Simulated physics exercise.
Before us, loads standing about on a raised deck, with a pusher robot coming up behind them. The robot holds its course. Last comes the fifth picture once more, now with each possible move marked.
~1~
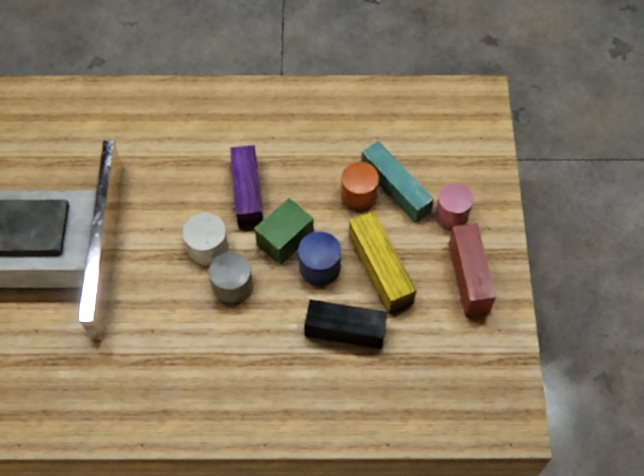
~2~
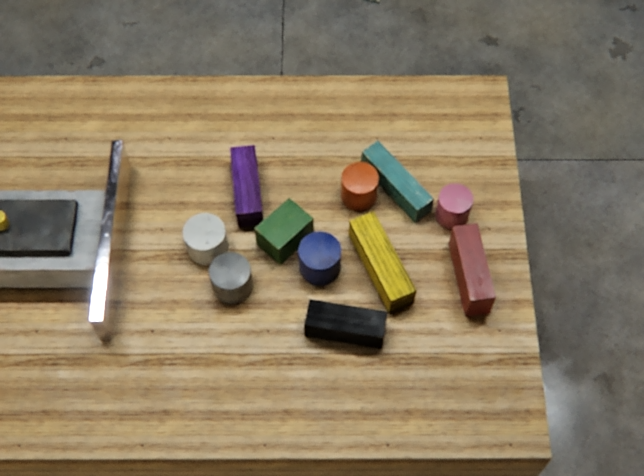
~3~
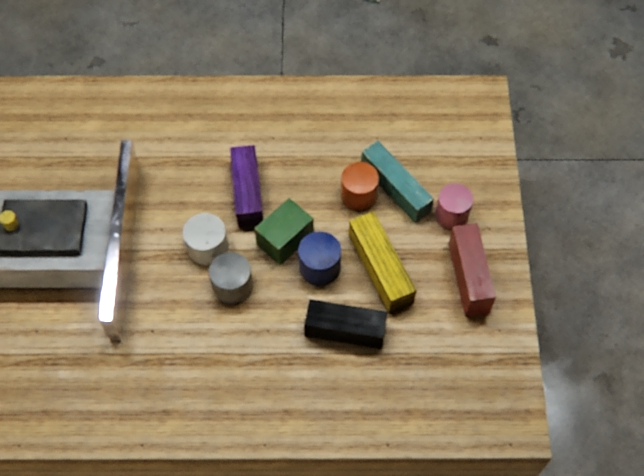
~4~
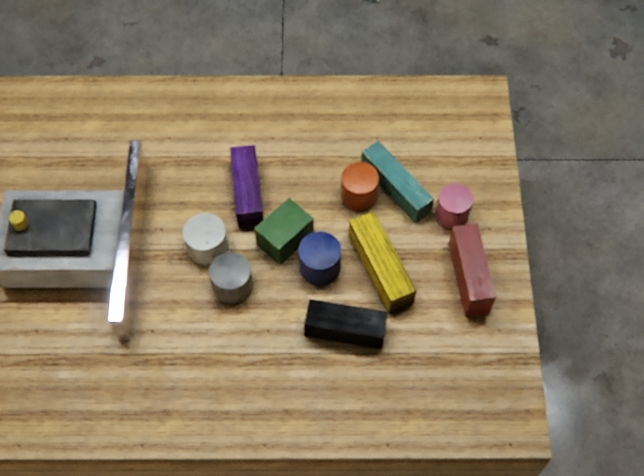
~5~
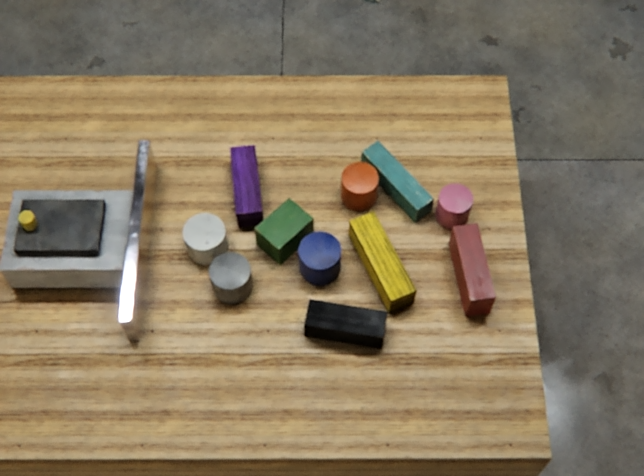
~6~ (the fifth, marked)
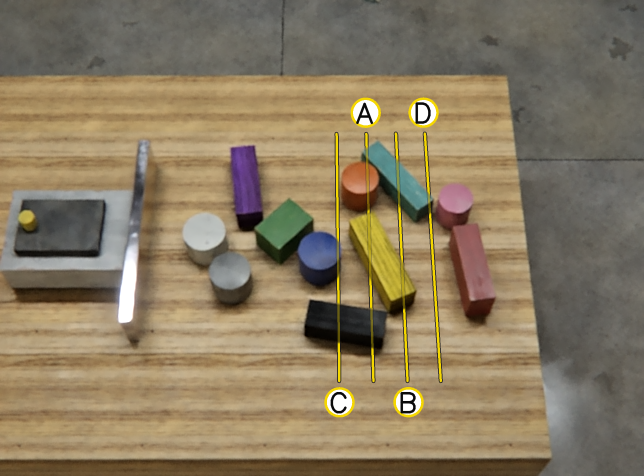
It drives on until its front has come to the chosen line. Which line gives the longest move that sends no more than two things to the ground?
Line D.
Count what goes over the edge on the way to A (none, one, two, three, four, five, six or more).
The count is none.
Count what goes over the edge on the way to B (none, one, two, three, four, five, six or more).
In all, none.
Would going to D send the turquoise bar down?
By then, no.
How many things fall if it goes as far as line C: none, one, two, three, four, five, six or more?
In all, none.
On the marked copy, A at (370, 249); B at (401, 249); C at (338, 249); D at (432, 249).
Taking D. A third of the way, robot (175, 226); purple stick (267, 185); grey canister (270, 279).
Two thirds of the way, robot (281, 226); pink canister (469, 202); yellow stick (445, 253).
When it is over, robot (364, 225); red bar over the edge; pink canister over the edge; two fallen.
As for the rest, A is within the limit but short; B is within the limit but short; C is within the limit but short.
